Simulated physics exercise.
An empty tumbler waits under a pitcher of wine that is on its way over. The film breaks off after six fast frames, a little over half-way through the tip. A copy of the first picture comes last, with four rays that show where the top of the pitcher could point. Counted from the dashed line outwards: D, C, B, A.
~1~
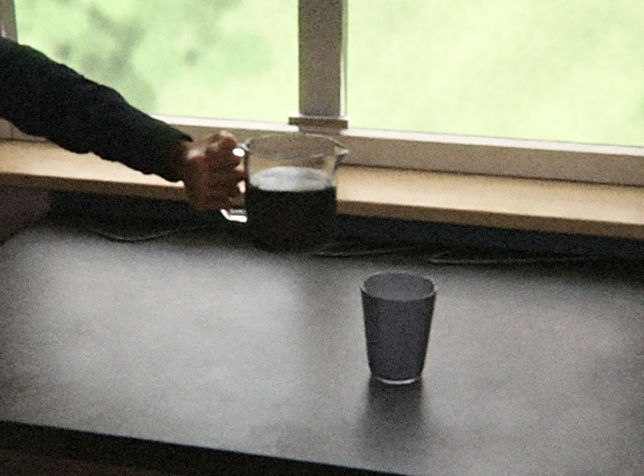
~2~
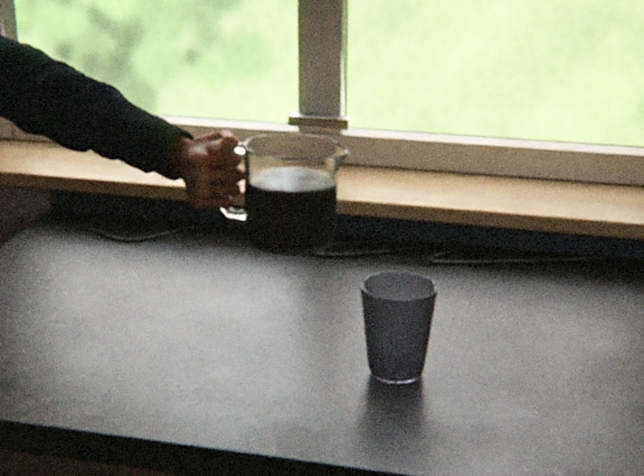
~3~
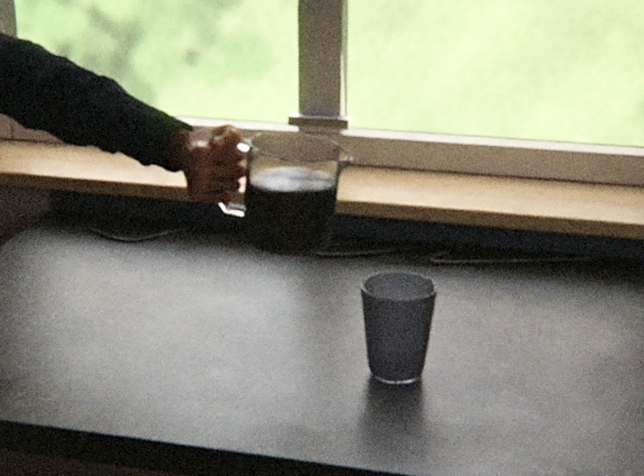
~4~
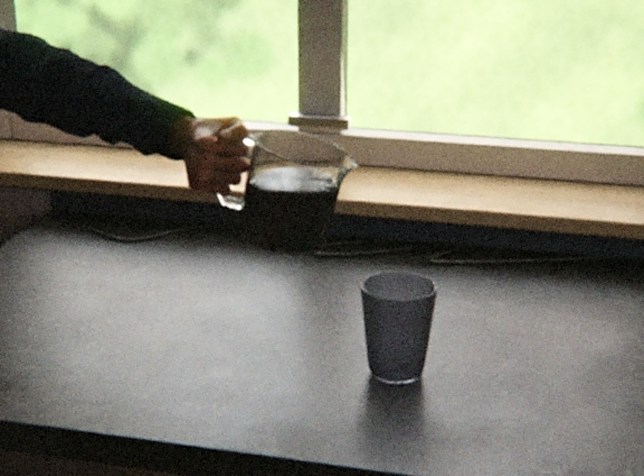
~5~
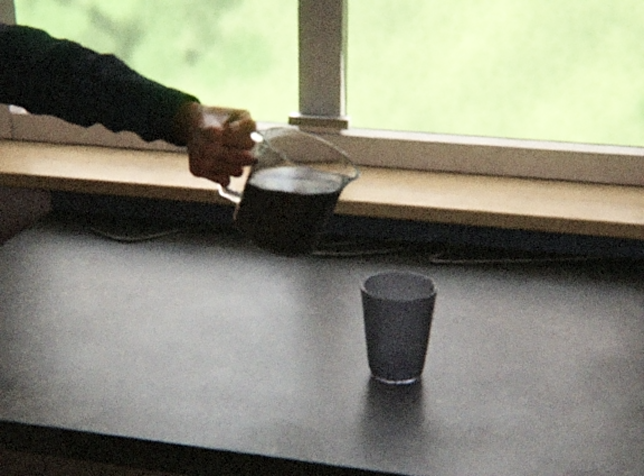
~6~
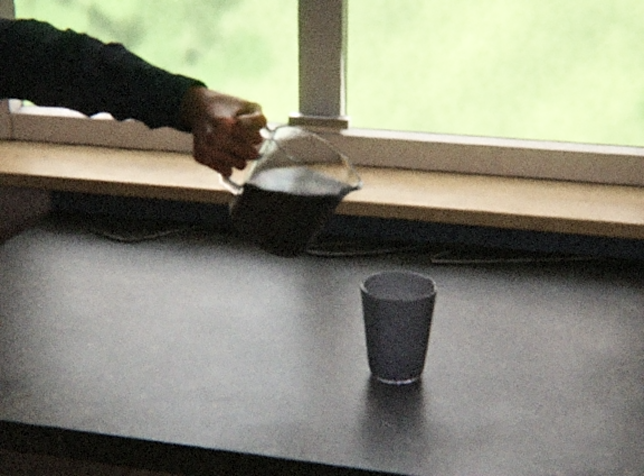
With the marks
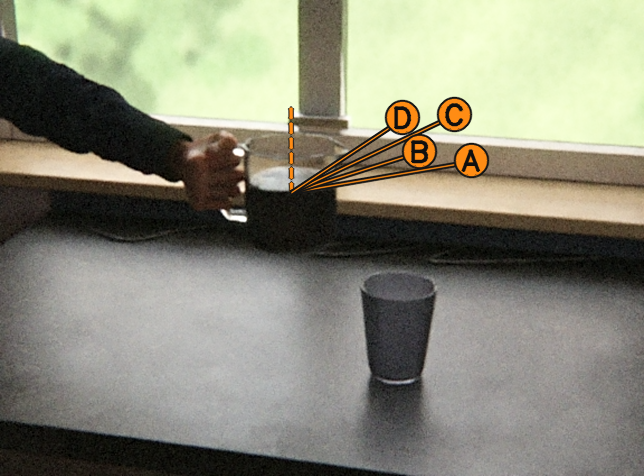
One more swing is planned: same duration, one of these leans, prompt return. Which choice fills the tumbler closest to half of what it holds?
Go for B.
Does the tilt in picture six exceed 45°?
No.
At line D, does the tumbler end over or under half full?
Under.
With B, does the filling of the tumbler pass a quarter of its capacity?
Yes, it does.
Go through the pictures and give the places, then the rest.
In the first picture, upright, lip at (346, 152); rim of the tumbler round (399, 285); nothing has left yet.
In the second picture, upright, lip at (347, 153); nothing has left yet.
In the third picture, tipped about 6°, lip at (350, 158); nothing has left yet.
In the fourth picture, tipped about 13°, lip at (354, 166); nothing has left yet.
In the fifth picture, tipped about 21°, lip at (358, 176); nothing has left yet.
In the sixth picture, tipped about 30°, lip at (361, 187); nothing has left yet.
On the marked copy, A at (454, 164); B at (403, 157); C at (439, 122); D at (388, 128).
With A, the tumbler ends with about 63 % of what it can hold; 5 % of the wine is spilt.
With B, the tumbler ends with about 50 % of what it can hold.
With C, the tumbler ends with about 33 % of what it can hold.
With D, the tumbler ends with about 19 % of what it can hold.
